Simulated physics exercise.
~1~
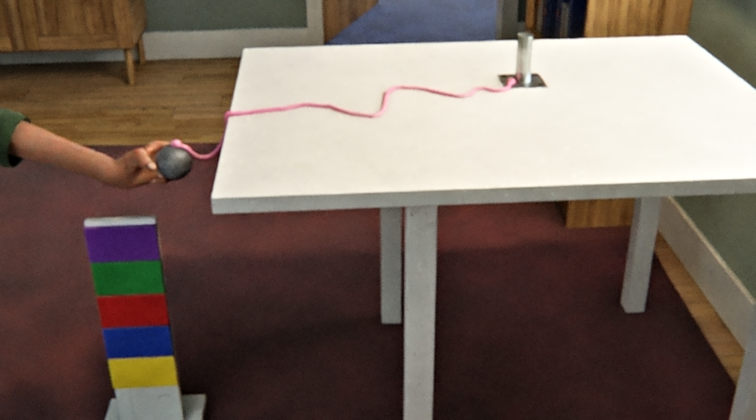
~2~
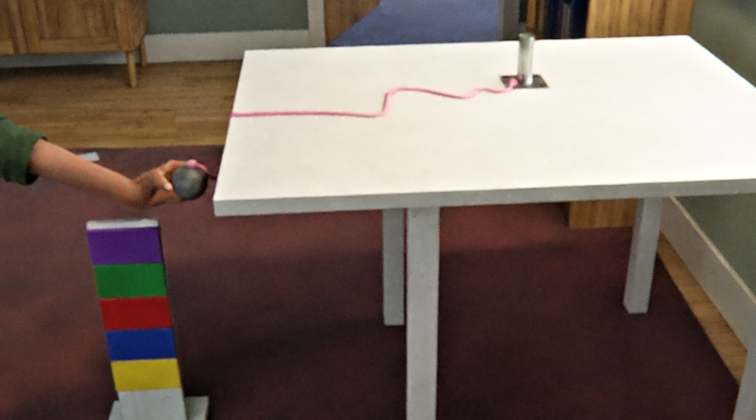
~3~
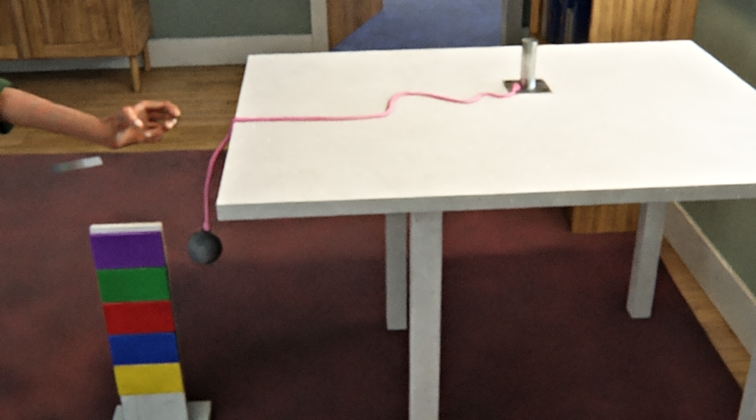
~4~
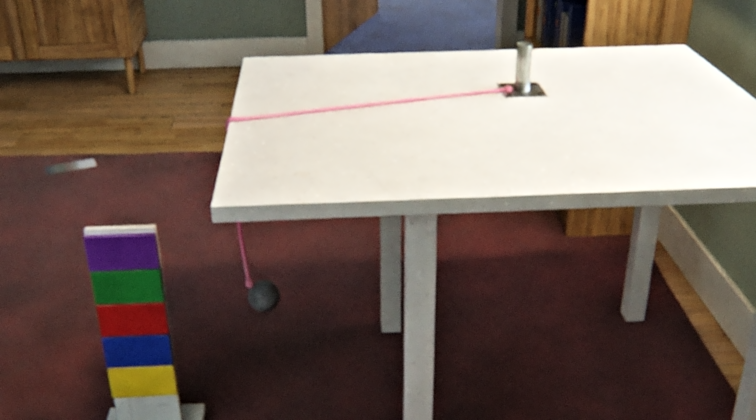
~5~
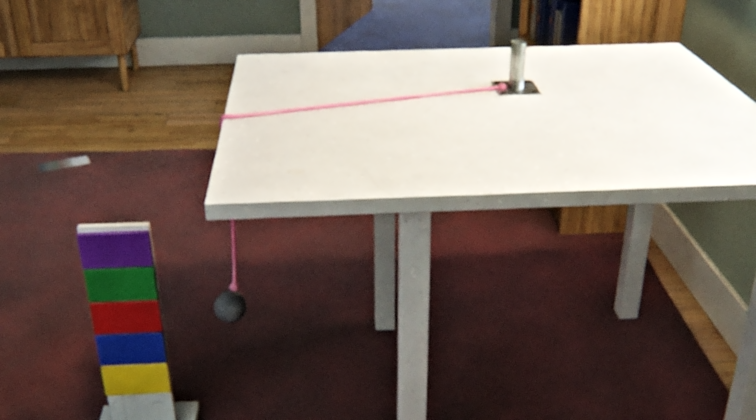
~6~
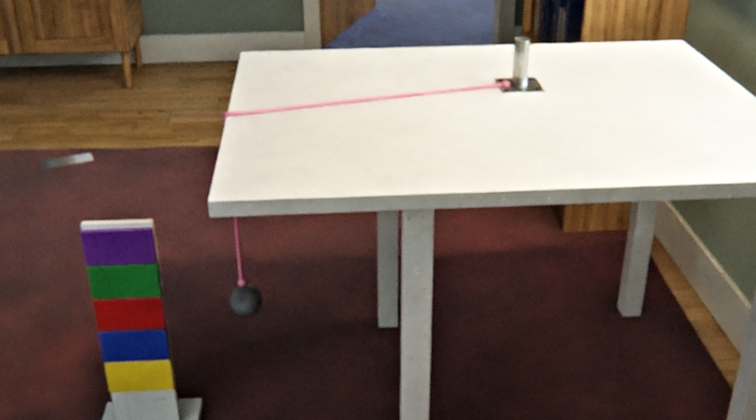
In a room with a dark red rug and wooden floor, a slightly swaying camera looks down at a white table. A pink cord runs from a small metal post on the tabletop to a grey ball, which a hand holds just past the left edge. On the left stands a board banded purple, green, red, blue and yellow from top to bottom. The hand moves slightly right, then lets go and draws back as the ball drops. The cord pulls straight, and the ball swings right, then left, finally hanging beneath the table edge, level with the red band.
